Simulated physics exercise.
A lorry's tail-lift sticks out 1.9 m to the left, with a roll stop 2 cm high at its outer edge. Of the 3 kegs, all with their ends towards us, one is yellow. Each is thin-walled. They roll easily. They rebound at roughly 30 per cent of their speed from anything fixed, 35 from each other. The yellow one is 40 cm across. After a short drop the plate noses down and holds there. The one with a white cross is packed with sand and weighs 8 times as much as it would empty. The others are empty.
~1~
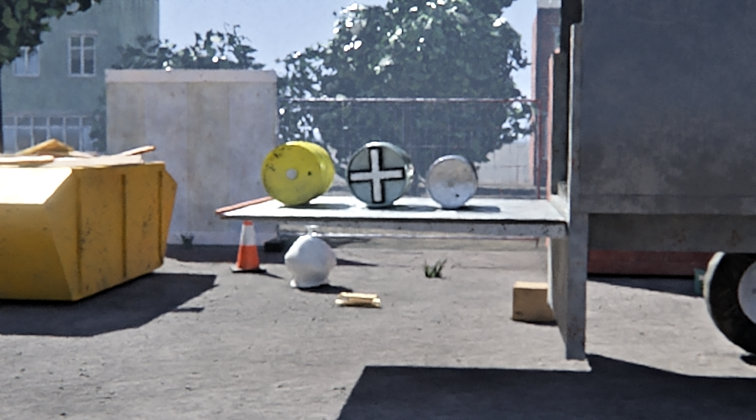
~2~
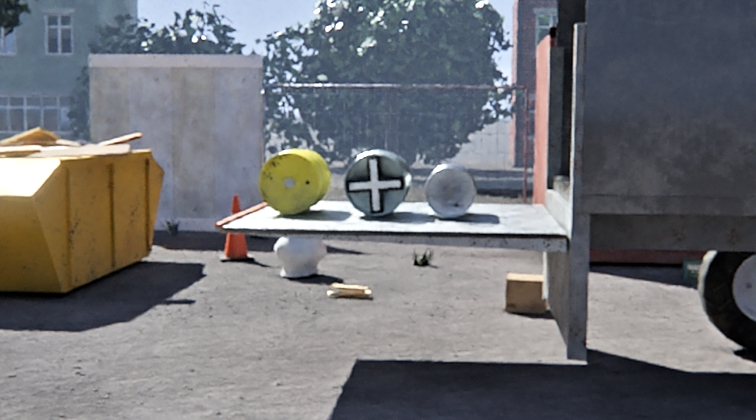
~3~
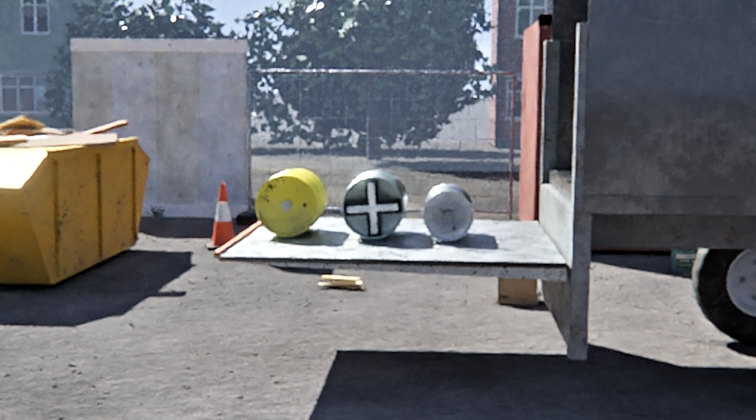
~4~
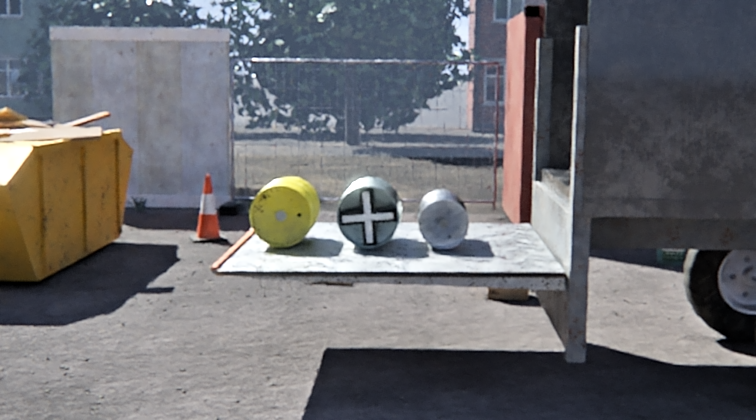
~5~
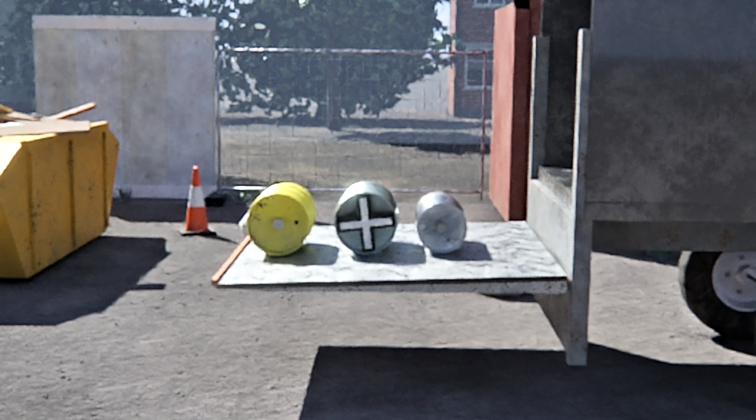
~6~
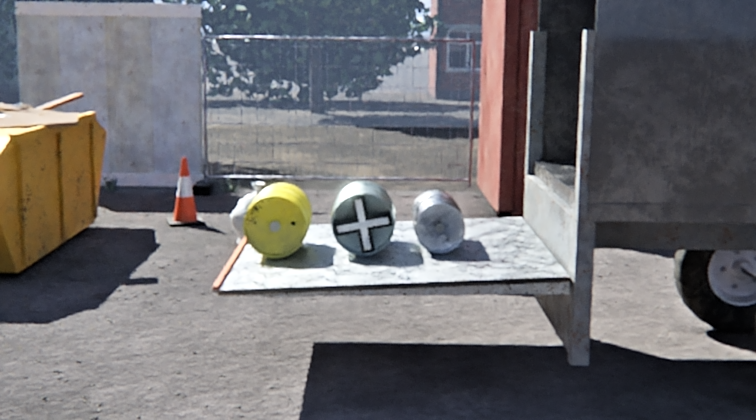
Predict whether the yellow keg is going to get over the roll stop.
Yellow rolls off the plate.
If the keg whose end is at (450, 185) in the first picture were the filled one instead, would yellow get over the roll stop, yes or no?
Then yellow yes.
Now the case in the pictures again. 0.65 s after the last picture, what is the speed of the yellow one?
Near 0.2 m/s.
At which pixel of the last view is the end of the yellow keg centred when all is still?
Around (81, 338).
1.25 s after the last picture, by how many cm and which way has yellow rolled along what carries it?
Yellow 15 left.
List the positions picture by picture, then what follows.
In the first frame, yellow (290, 174); plate level; stop at (218, 212); white cross at (376, 175).
In the second frame, yellow (288, 184); plate level.
In the third frame, yellow (285, 207); plate level.
In the fourth frame, yellow (280, 217); plate tilted 1°; stop at (214, 269).
In the fifth frame, yellow (277, 225); plate tilted 2°.
In the sixth frame, yellow (274, 228); plate tilted 3°; stop at (215, 288).
Another 0.65 s on from the last picture, yellow is on the plate, 15 cm from the stop, rolling left; 0 gone from the plate.
Another 1.25 s on from the last picture, yellow is on the plate, 10 cm from the stop, rolling right; 0 gone from the plate.
Another 2.05 s on from the last picture, yellow is over the stop and falling; 1 gone from the plate.
In the end (6.65 s after the last picture), yellow is off the lift, on the ground; 1 gone from the plate.
